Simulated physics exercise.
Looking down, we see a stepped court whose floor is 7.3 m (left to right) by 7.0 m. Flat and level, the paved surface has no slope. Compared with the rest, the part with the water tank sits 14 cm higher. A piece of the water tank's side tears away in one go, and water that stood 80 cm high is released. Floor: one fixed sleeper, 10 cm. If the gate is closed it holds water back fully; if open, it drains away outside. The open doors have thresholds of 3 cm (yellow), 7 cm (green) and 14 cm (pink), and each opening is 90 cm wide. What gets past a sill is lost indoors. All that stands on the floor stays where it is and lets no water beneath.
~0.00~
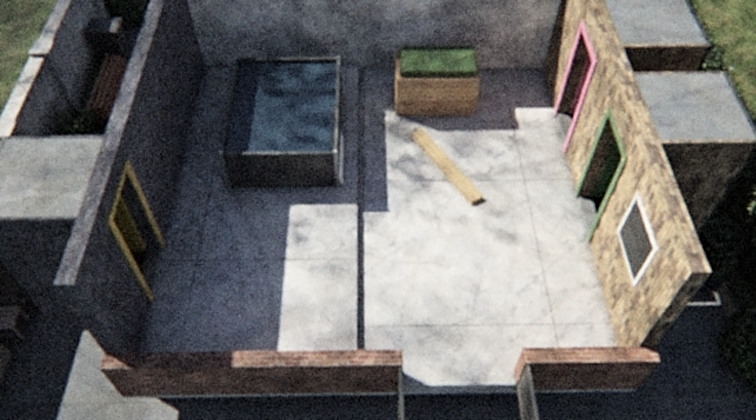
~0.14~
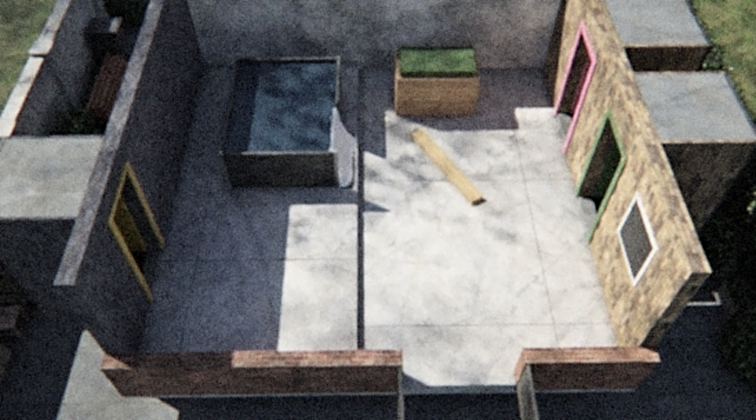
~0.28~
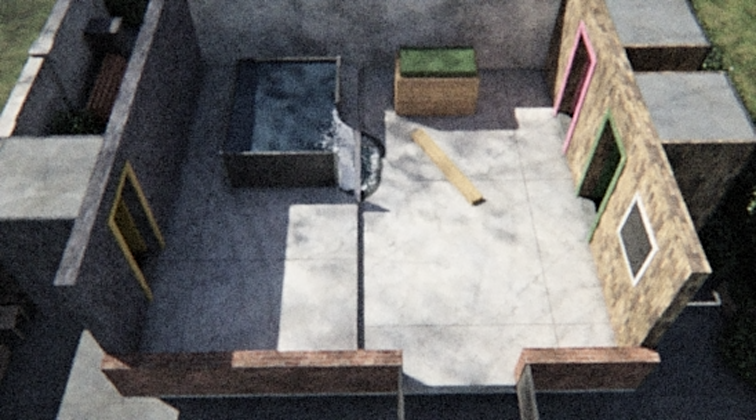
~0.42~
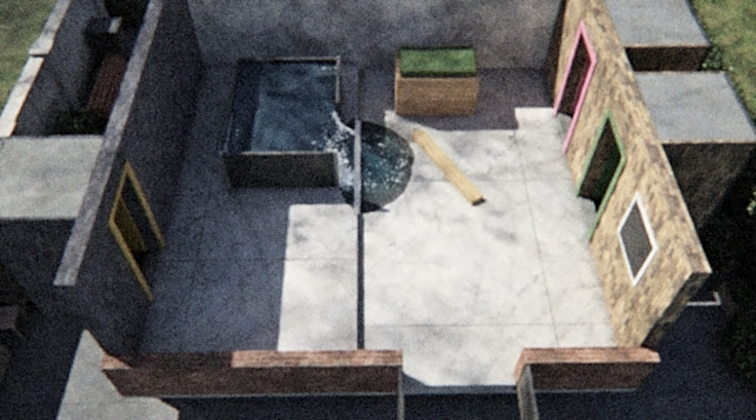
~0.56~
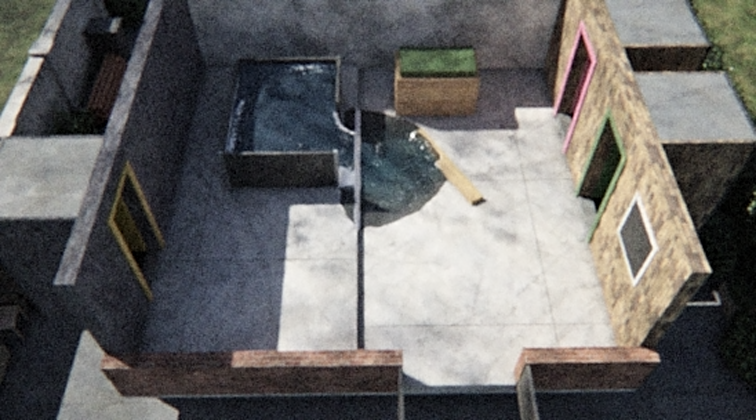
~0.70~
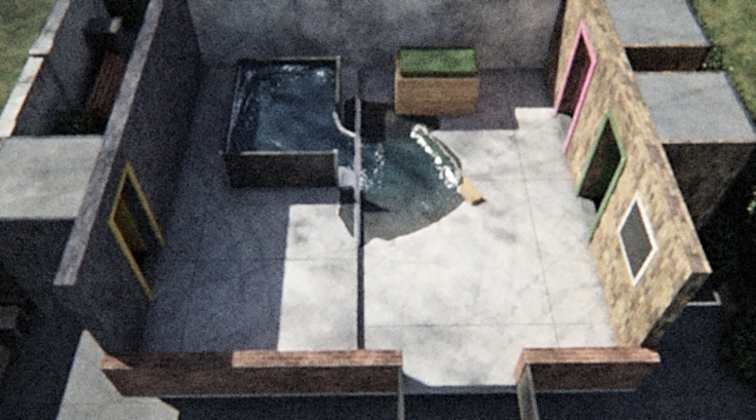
Water bursting from the right side of a dark tank, spreading across the pale paved court and washing over a wooden plank.
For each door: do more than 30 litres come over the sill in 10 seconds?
At the yellow door the water falls short of the limit, at the green door the water tops the limit, at the pink door the water tops the limit.
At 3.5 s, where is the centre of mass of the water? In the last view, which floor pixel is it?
About (407, 174).
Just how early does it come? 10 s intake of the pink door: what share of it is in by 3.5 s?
By that time, around 85 per cent.
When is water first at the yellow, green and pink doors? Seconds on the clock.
Yellow not within the 10 s, green 1.5 s, pink 1.6 s.
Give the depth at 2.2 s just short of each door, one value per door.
In cm: Yellow 0, green 23, pink 33.
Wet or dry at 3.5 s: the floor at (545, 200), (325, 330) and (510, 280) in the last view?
Going through the three points: Awash, then not yet touched, then awash.
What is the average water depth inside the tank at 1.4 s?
About 54 centimetres on average.
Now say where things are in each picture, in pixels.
The water tank at (284, 106) is whole and still, 80 cm deep, in the first frame.
The front is at (343, 187), 0.7 m from the gap at (336, 147); 0.3 m2 of floor is under water; 80 cm left at the back of the water tank, in the second frame.
The front is at (378, 145), 0.9 m from the gap at (336, 150); 1.0 m2 of floor is under water; 80 cm left at the back of the water tank, in the third frame.
Water pours out at (336, 151) and has run 1.4 m, to (409, 151); deepest outside 46 cm, 79 cm at the water tank's back, in the fourth frame.
Water pours out at (336, 151) and has run 2.0 m, to (443, 177); deepest outside 46 cm, 72 cm at the water tank's back, in the fifth frame.
The front is at (461, 196), 2.4 m from the gap at (336, 151); 5.4 m2 of floor is under water; 67 cm left at the back of the water tank, in the sixth frame.
After 1.4 s water covers 30 % of the floor and is deepest (44 cm) near (346, 168); yellow door not reached, green door not reached, pink door not reached.
After 2.2 s water covers 45 % of the floor and is deepest (34 cm) near (559, 143); yellow door not reached, green door 23 cm at the sill, 51 L in, pink door 33 cm at the sill, 28 L in.
After 3.5 s water covers 50 % of the floor and is deepest (30 cm) near (617, 367); yellow door not reached, green door 18 cm at the sill, 167 L in, pink door 22 cm at the sill, 125 L in.
After 6.0 s water covers 60 % of the floor and is deepest (20 cm) near (534, 368); yellow door not reached, green door 12 cm at the sill, 234 L in, pink door 10 cm at the sill, 145 L in.
After 10.0 s water covers 60 % of the floor and is deepest (14 cm) near (366, 252); yellow door not reached, green door 11 cm at the sill, 276 L in, pink door 9 cm at the sill, 145 L in.
